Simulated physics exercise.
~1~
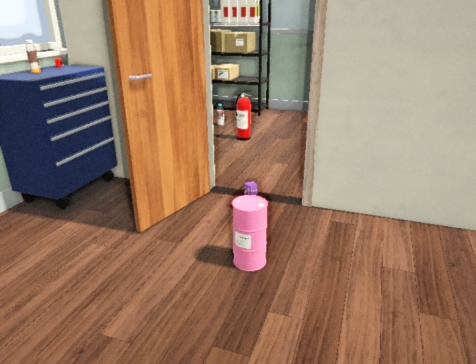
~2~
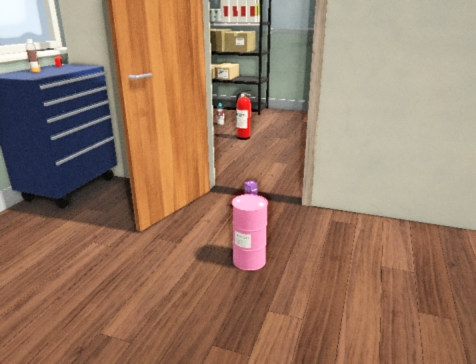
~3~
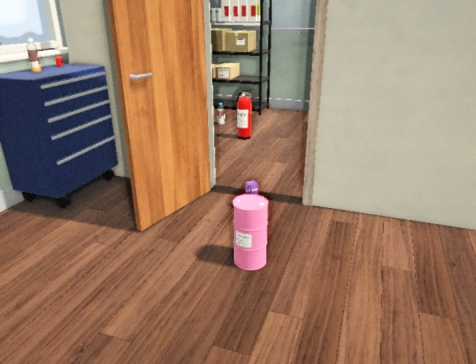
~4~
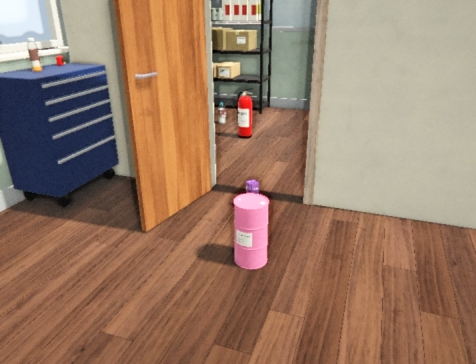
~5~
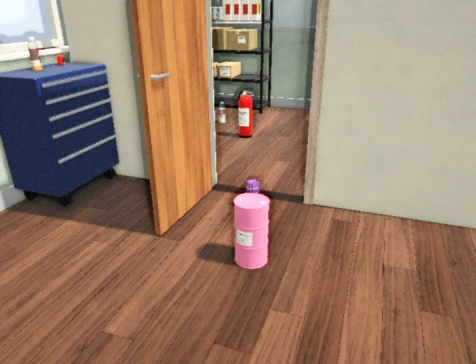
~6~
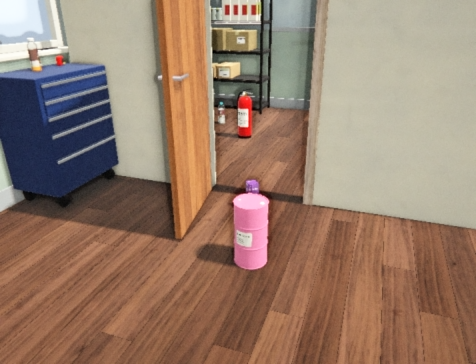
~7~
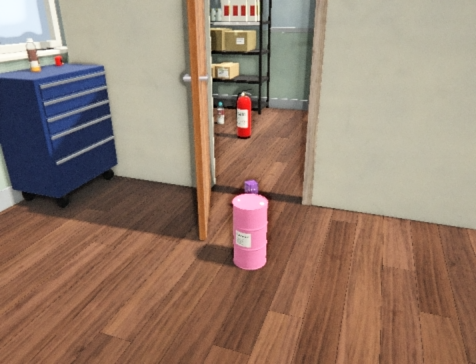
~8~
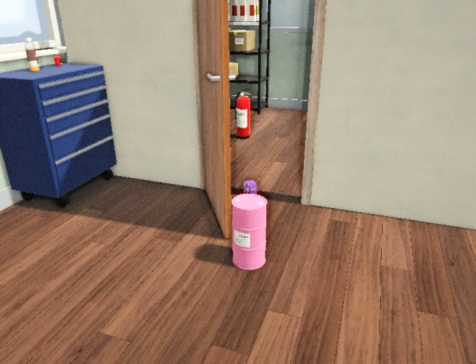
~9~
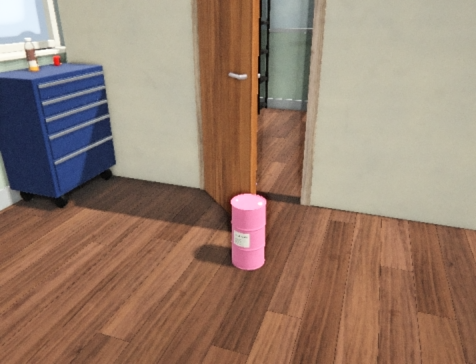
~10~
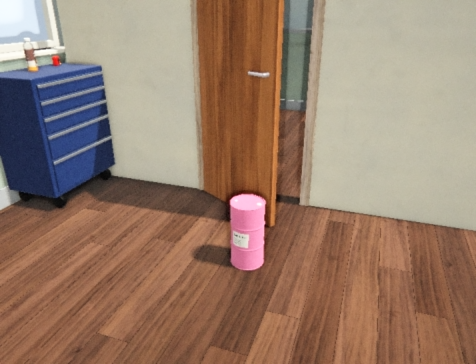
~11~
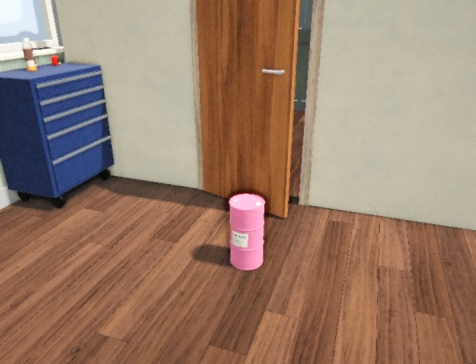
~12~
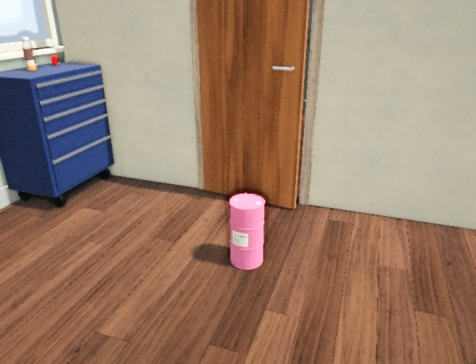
At first, a wooden door stands wide open beside a blue drawer cabinet, showing a storeroom with shelves and a red fire extinguisher. A pink canister stands on the wood floor in front of the doorway, with a small purple object just behind it. After a still moment, the door begins to swing to the right, with nobody in view pushing it. It turns edge-on, then sweeps behind the canister, hiding the purple object and then the extinguisher. The gap keeps narrowing until the door is all but shut, while the pink canister still stands upright where it was.
